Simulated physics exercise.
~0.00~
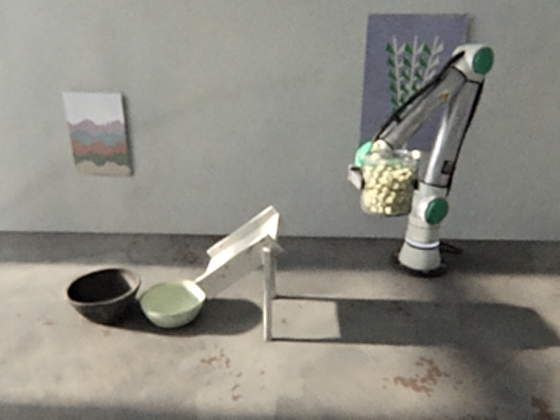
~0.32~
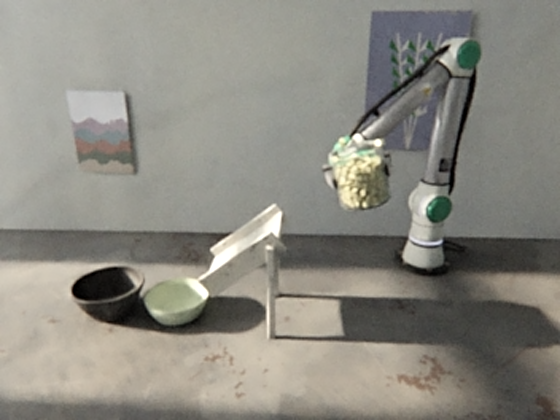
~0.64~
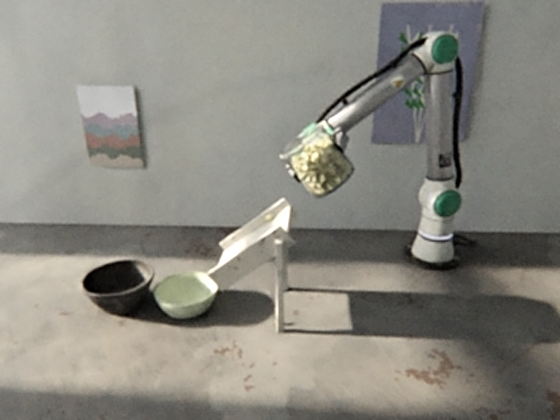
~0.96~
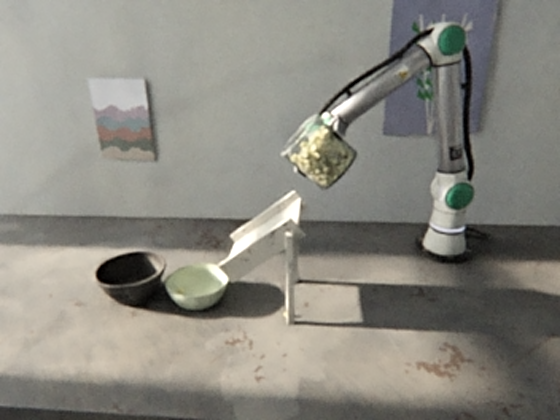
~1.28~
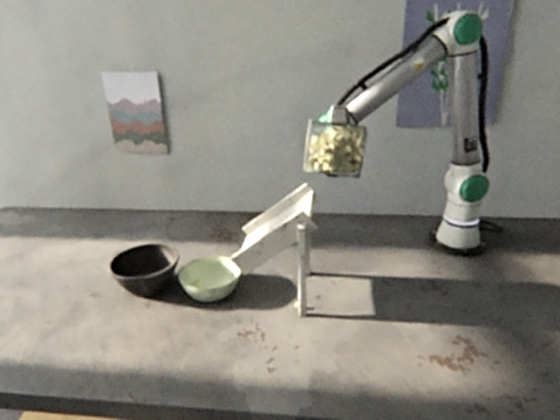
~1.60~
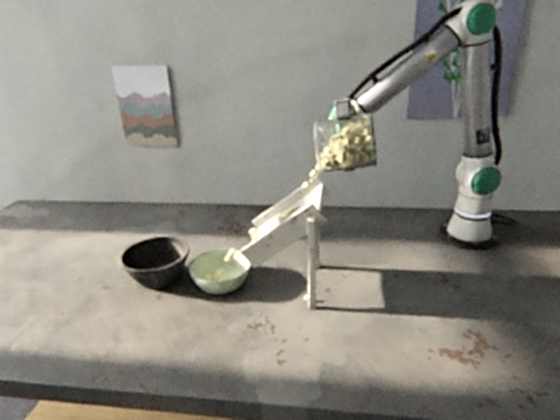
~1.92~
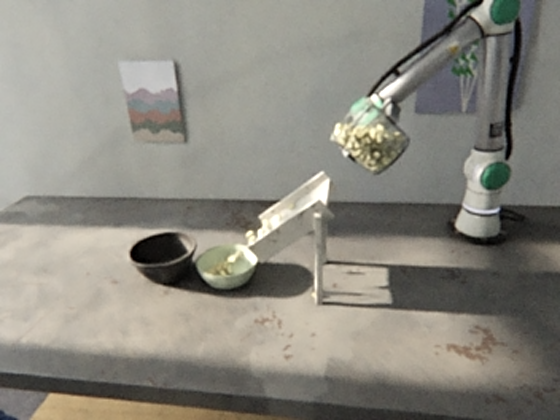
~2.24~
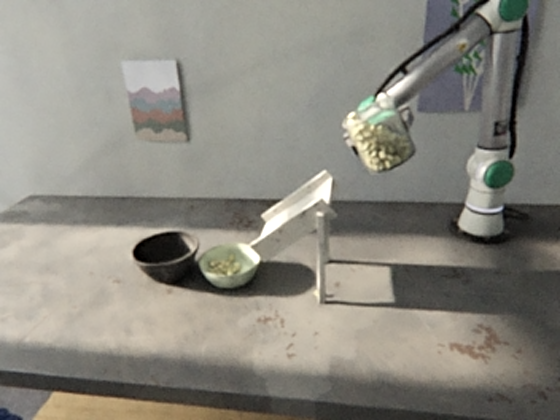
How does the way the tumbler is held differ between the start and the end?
At the start the robot arm holds the tumbler upright, and at the end it holds it leaning over to one side.
A grey tabletop stands against a plain grey wall with two posters, seen from the front and slightly above. A white robot arm with green joints, on the right, holds a clear tumbler full of pale vegetable dice, while a sloping white chute leads down to a light green bowl beside a dark one. The arm carries the tumbler left and tips it over the top of the chute. Some dice slide down into the green bowl. The arm then draws back right and partly rights the tumbler, which stays leaning and still mostly full.
